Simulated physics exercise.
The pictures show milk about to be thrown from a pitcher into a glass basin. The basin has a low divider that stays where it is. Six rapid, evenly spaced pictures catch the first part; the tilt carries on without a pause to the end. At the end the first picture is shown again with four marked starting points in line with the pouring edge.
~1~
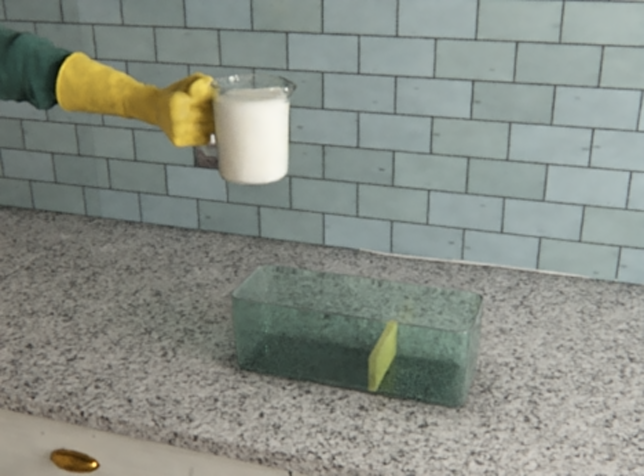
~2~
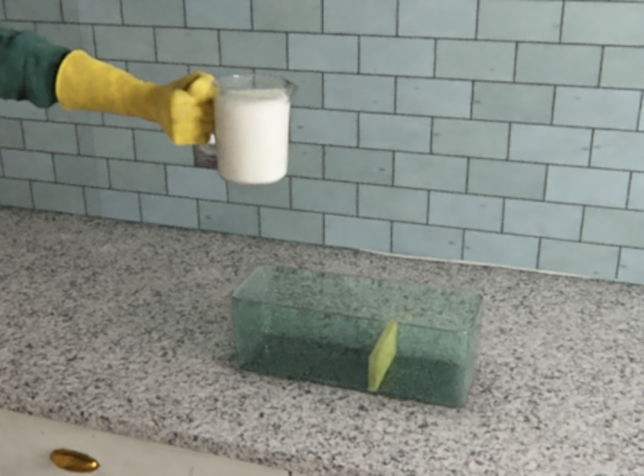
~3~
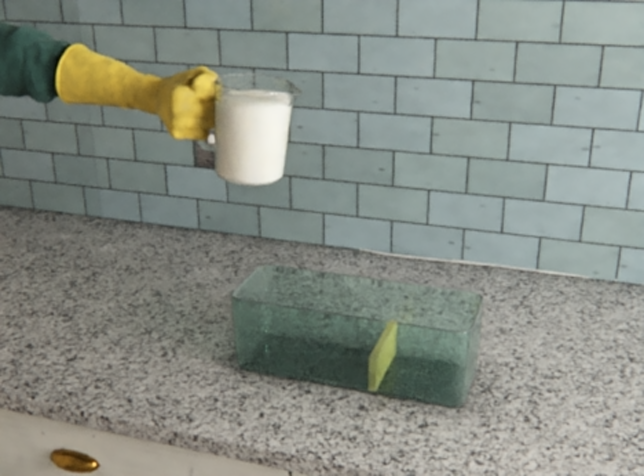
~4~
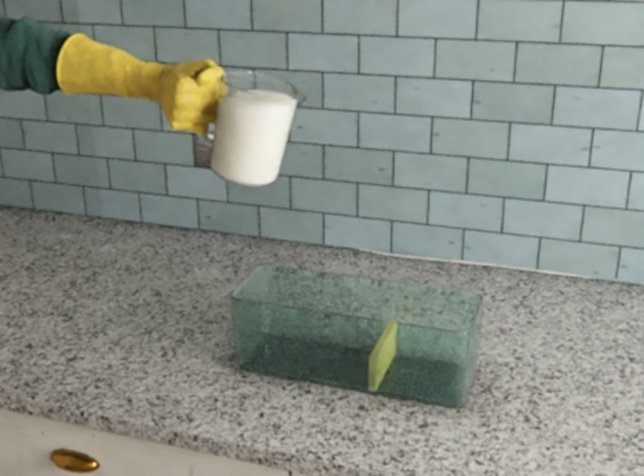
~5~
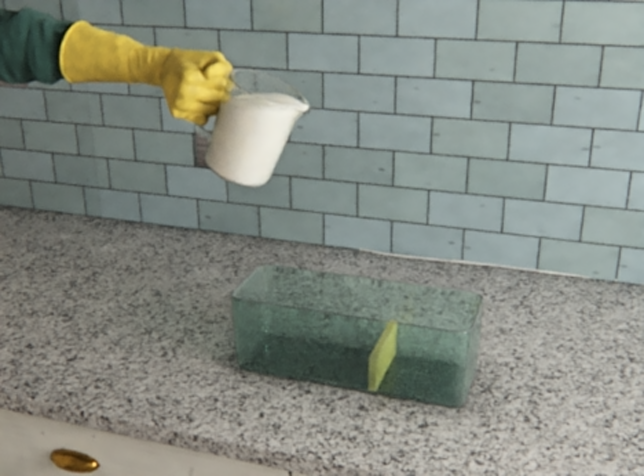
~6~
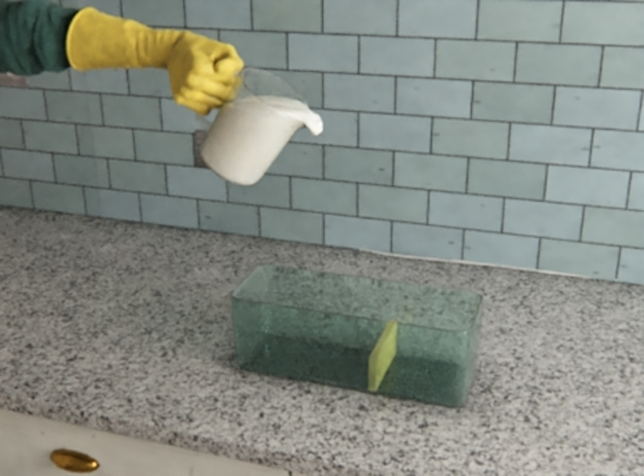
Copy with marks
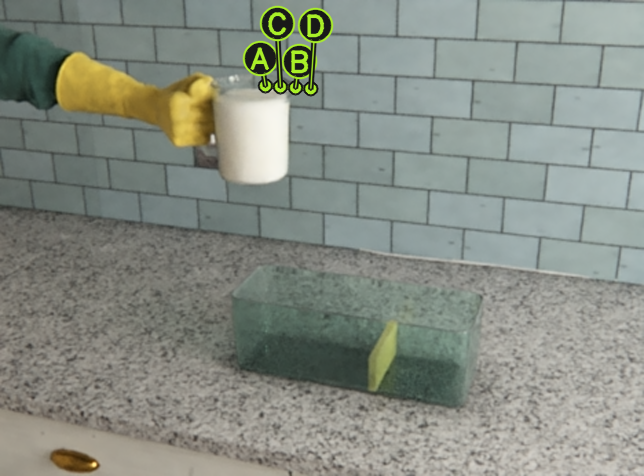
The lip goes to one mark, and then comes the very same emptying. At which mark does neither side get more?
I would pick dot D.
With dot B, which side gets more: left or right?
More ends on the left.
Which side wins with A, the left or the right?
The left side.
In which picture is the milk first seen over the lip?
In picture 6.
In lime, A at (265, 85); B at (295, 87); C at (280, 86); D at (310, 88).
With A, about 93 % ends left of the wall and 5 % right of it.
With B, about 80 % ends left of the wall and 9 % right of it; 12 % is lost outside.
With C, about 93 % ends left of the wall and 3 % right of it; 4 % is lost outside.
With D, about 51 % ends left of the wall and 47 % right of it.
